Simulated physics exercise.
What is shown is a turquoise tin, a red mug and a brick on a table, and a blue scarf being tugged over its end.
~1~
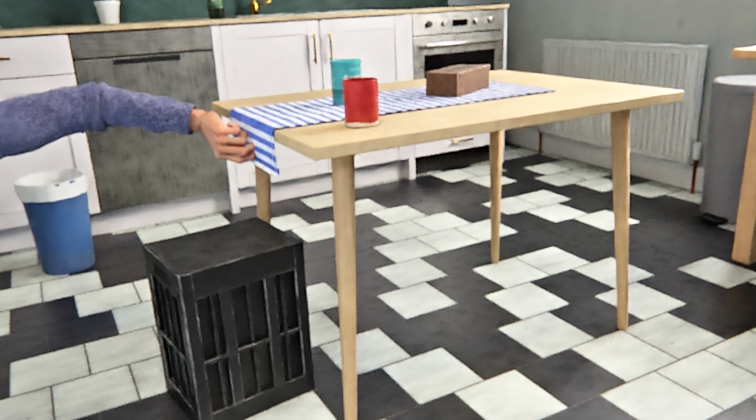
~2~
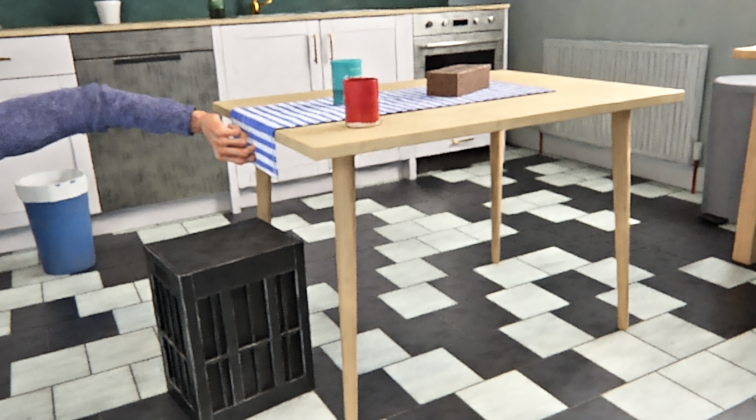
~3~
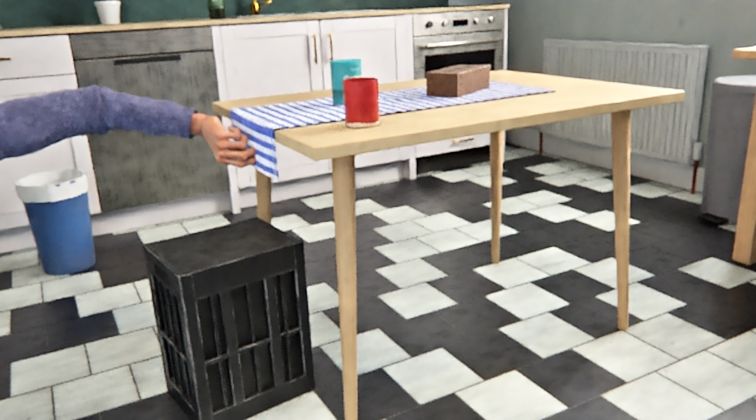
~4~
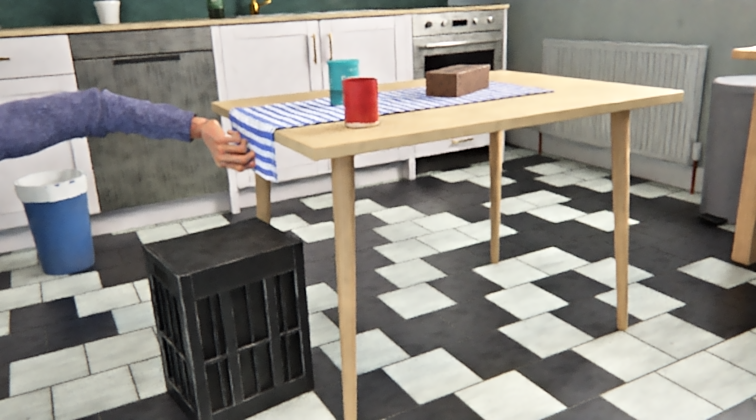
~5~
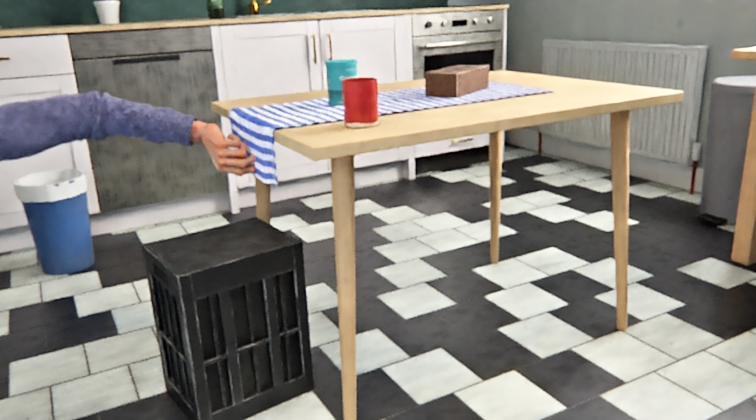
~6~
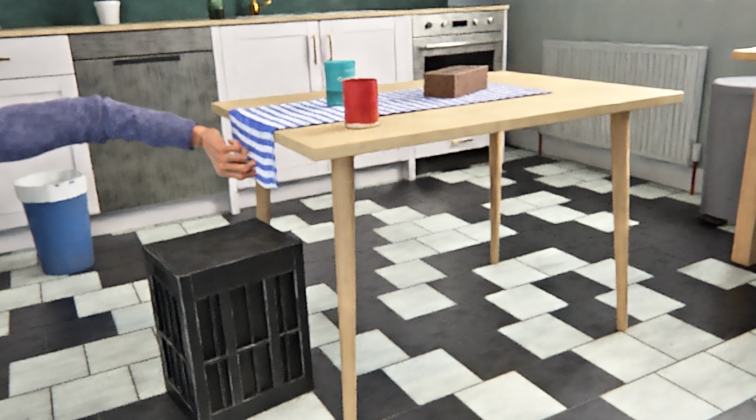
A kitchen with a black-and-white tiled floor is seen from slightly above a pale wooden table. A blue-and-white striped cloth runs along the tabletop under a turquoise container and a brown block, with a red cup beside it and a black crate below at left. A purple-sleeved arm at left tugs the cloth's overhanging end slightly downward, the container shifting slightly left, while the cup and camera stay still.
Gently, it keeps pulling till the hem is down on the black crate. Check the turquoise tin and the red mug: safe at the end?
Turquoise tin yes; red mug yes.
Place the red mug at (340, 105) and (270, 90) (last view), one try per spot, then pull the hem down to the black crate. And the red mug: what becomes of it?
Okay, at the first spot it never leaves the top, while at the second it ends up off the top.
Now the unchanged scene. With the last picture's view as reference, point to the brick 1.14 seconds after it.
By that point you'd see it at (400, 88).
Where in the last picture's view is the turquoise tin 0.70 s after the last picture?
About (295, 88).
Then, 0.70 s on from there, hem on the crate; tin carried along near (295, 88); mug in place.
Then, 1.14 s on from there, hem on the crate; tin carried along near (277, 90); mug in place.
In the end, hem on the crate; tin carried along near (277, 90); mug in place. The turquoise tin remains up there and the red mug keeps clear of the edge.
